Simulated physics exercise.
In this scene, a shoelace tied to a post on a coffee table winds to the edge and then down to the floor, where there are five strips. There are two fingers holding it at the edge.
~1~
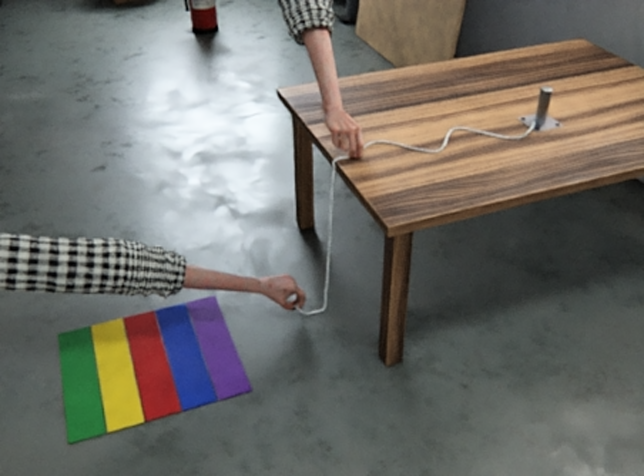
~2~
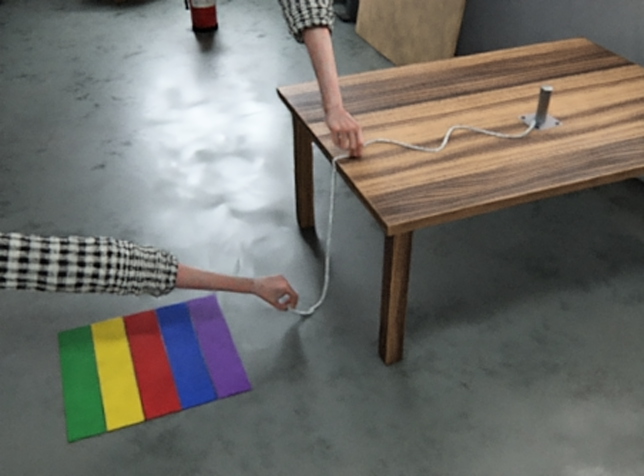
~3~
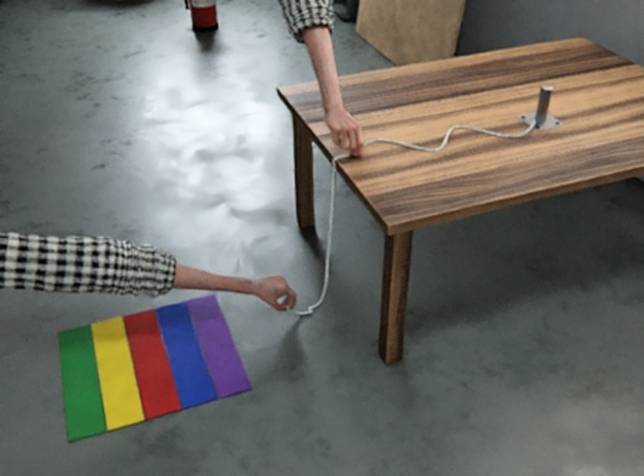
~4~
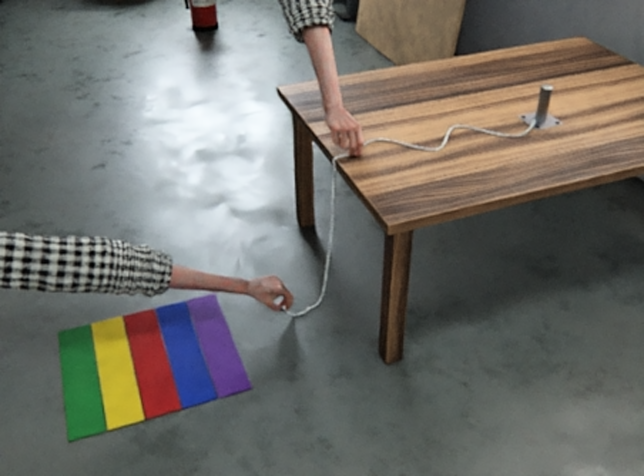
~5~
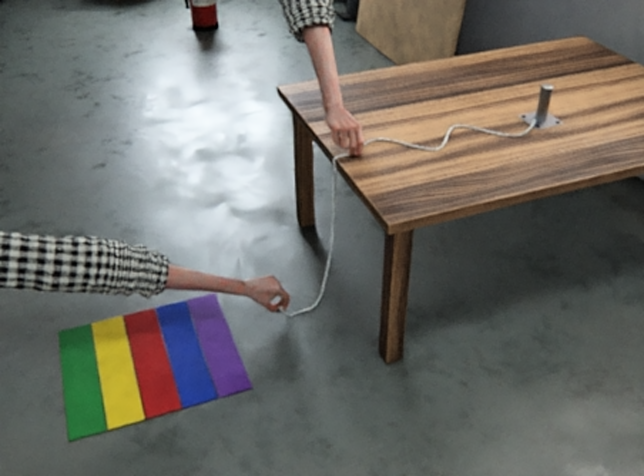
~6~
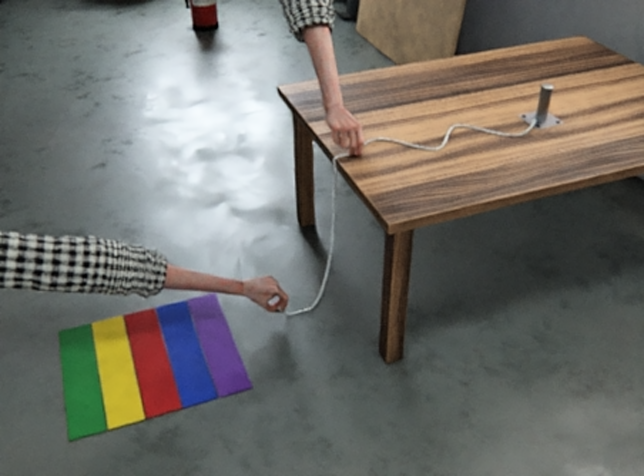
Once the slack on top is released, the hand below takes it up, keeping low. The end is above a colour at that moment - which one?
The yellow one.
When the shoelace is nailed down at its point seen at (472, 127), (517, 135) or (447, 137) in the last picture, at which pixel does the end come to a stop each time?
It would sit near (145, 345) the first time, (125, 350) the second and (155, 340) the third.
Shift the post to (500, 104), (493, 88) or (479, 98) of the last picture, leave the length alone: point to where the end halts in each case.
Try by try, around (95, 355), (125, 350) and (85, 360).
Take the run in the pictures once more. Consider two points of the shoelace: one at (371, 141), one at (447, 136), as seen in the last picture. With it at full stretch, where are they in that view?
You'll find the first mark at (329, 166) and the second mark at (420, 142).
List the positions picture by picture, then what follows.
End (297, 307); purple (229, 376); blue (194, 385); red (159, 395); yellow (122, 406); green (85, 416), in the first frame.
End (289, 308); shoelace through (521, 136) (450, 131) (402, 144) (339, 158) (330, 226) (326, 286), in the second frame.
End (288, 308), in the third frame.
End (284, 308); shoelace through (521, 135) (450, 131) (402, 144) (339, 157) (332, 225) (324, 286), in the fourth frame.
End (281, 309), in the fifth frame.
End (279, 309); shoelace through (522, 134) (450, 130) (402, 143) (339, 157) (333, 224) (323, 285), in the sixth frame.
A little later, end near (172, 337); over blue.
Next, end near (138, 346); over red.
When it is tight, end near (116, 352); over yellow. It gets as far as the yellow strip.
